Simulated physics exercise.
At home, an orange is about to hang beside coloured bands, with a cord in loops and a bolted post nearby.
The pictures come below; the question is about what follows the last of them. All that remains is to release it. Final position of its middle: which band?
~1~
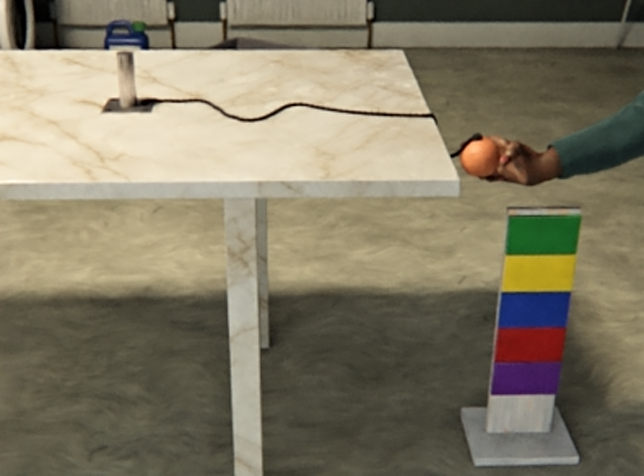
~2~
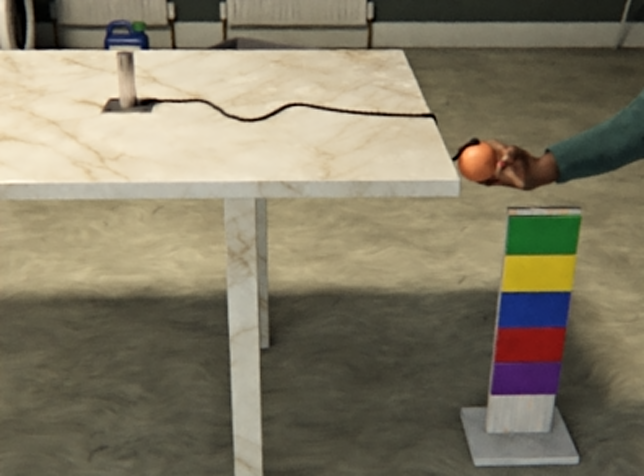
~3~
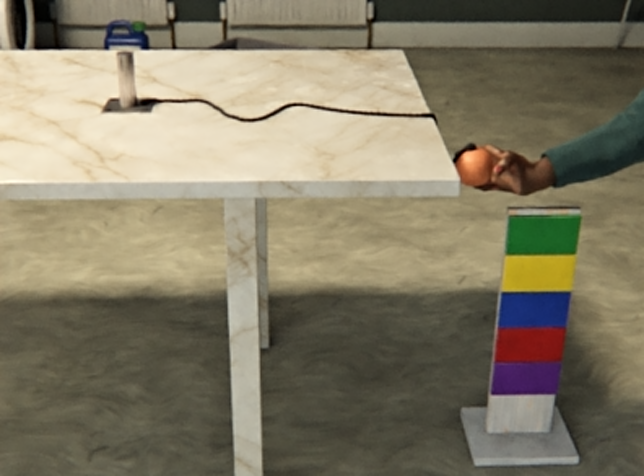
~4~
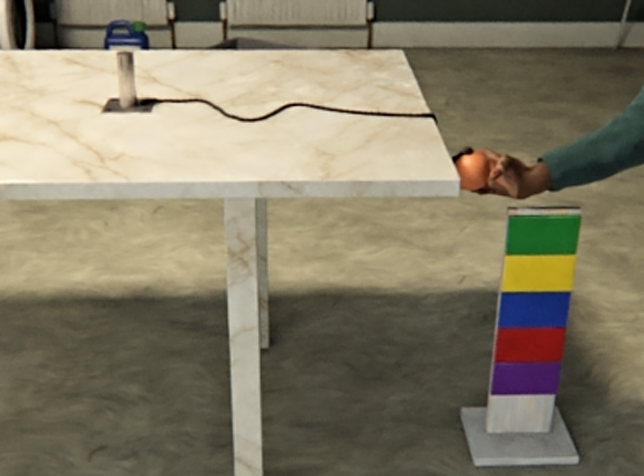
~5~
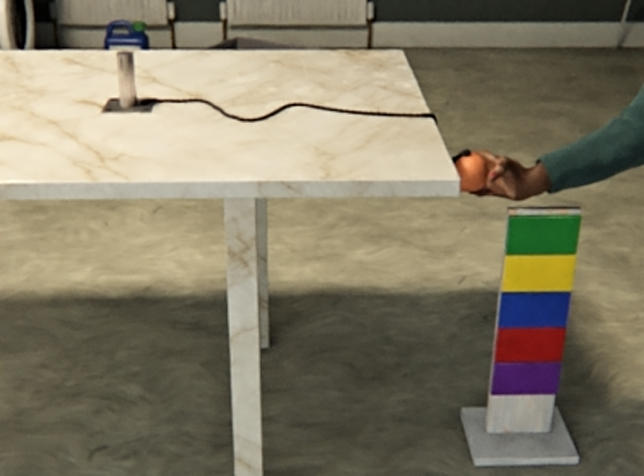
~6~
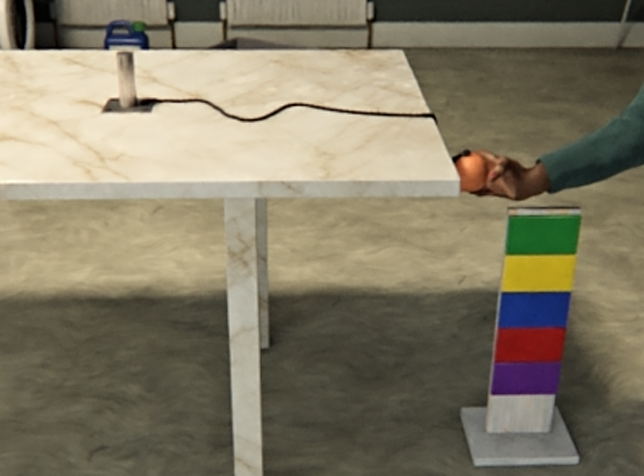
Band: Yellow.
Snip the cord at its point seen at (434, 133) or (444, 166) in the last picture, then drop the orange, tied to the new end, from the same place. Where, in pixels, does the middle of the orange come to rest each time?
Try 1: (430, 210); try 2: (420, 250).
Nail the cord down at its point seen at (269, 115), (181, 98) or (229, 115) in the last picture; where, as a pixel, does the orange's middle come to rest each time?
Pixel spots, one per try: About (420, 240), (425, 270), (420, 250).
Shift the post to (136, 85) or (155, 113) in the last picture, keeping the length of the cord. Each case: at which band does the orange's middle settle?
Yellow; blue.
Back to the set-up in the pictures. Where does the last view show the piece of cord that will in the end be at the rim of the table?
In the last picture it is at roughly (361, 113).
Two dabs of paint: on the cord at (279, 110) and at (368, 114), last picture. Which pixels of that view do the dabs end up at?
At (337, 109), then (432, 123).
Early on, orange near (415, 261); level with yellow.
Midway, orange near (430, 272); level with yellow.
Finally, orange near (427, 276); level with yellow. Its centre hangs level with the yellow band.
